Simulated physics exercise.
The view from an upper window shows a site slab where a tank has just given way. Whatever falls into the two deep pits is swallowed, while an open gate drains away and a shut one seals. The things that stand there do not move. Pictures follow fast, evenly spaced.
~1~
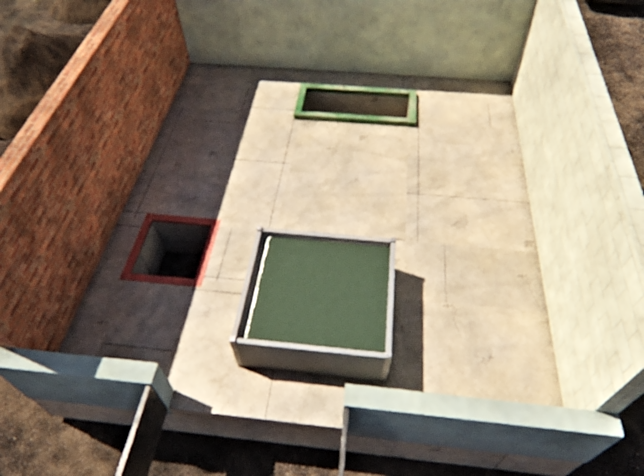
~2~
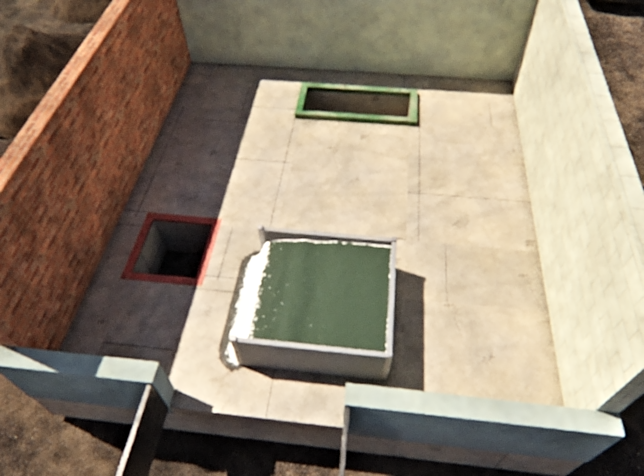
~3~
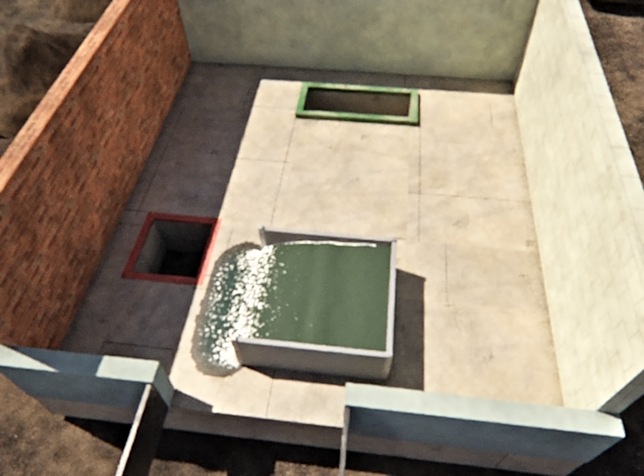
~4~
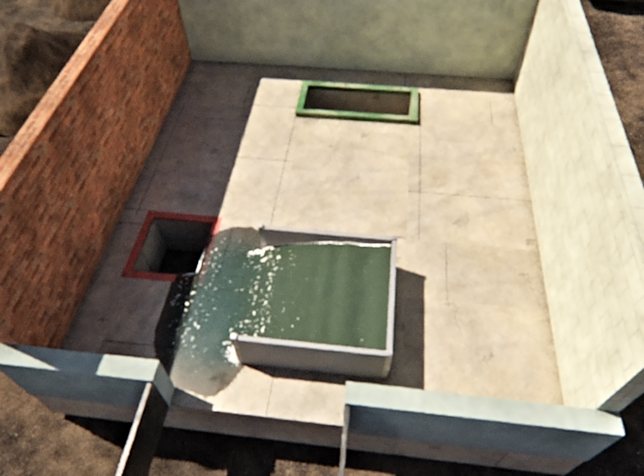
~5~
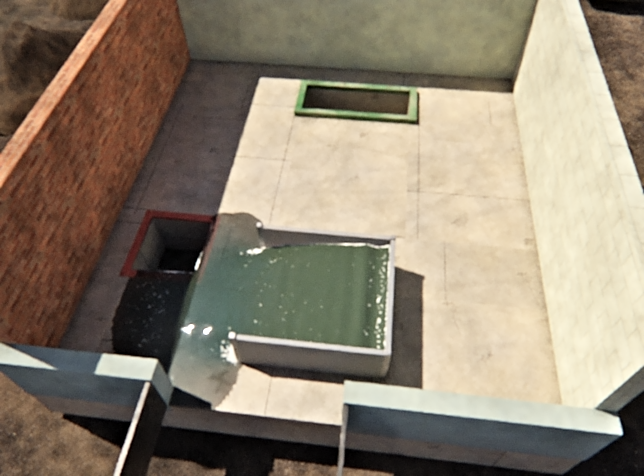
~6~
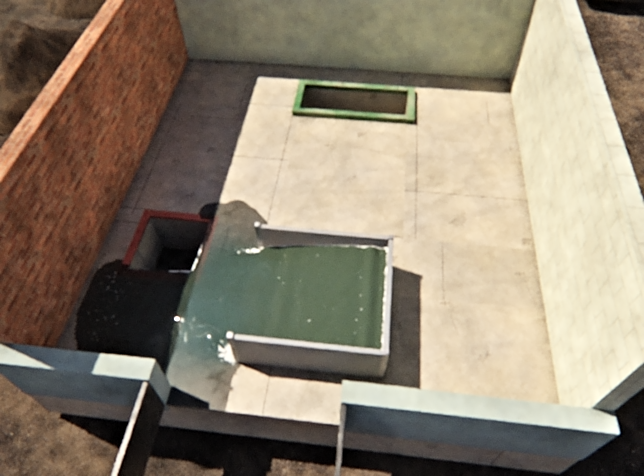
Water pours from the tank's left side and spreads left across the slab beside the red-edged opening.
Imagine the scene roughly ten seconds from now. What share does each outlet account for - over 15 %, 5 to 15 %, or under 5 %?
The gate gets a medium chunk - five to fifteen per cent; the green pit gets a mere sliver - short of five per cent; the red pit gets a sizeable chunk - beyond fifteen per cent.
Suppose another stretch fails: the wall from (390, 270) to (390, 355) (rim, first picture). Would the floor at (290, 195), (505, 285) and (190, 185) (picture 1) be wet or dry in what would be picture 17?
Unsoaked, then soaked, then unsoaked.
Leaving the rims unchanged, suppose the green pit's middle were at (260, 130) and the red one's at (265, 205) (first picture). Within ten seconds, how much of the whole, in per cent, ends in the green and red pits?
Split: Green 4 %, red 20 %.
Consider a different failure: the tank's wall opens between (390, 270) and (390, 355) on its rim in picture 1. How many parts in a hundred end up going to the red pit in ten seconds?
Red takes 2 in a hundred.
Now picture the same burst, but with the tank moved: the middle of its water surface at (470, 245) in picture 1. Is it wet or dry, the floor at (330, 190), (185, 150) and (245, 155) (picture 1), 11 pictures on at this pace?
Soaked - soaked - soaked.
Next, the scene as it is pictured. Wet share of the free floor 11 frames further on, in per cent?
Roughly 15 %.
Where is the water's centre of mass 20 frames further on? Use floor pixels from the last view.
Roughly (199, 285) in the last picture.
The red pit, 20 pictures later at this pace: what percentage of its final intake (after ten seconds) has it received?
It would be roughly 60 percent of the ten-second total.
A moment on, water covers 15 % of the floor; the gate 1 %, the green pit 0 %, the red pit 11 %.
Next, water covers 15 % of the floor; the gate 1 %, the green pit 0 %, the red pit 21 %.
Then, water covers 25 % of the floor; the gate 2 %, the green pit 0 %, the red pit 37 %.
Later, water covers 30 % of the floor; the gate 8 %, the green pit 0 %, the red pit 52 %.
In the end, water covers 40 % of the floor; the gate 11 %, the green pit 0 %, the red pit 59 %.
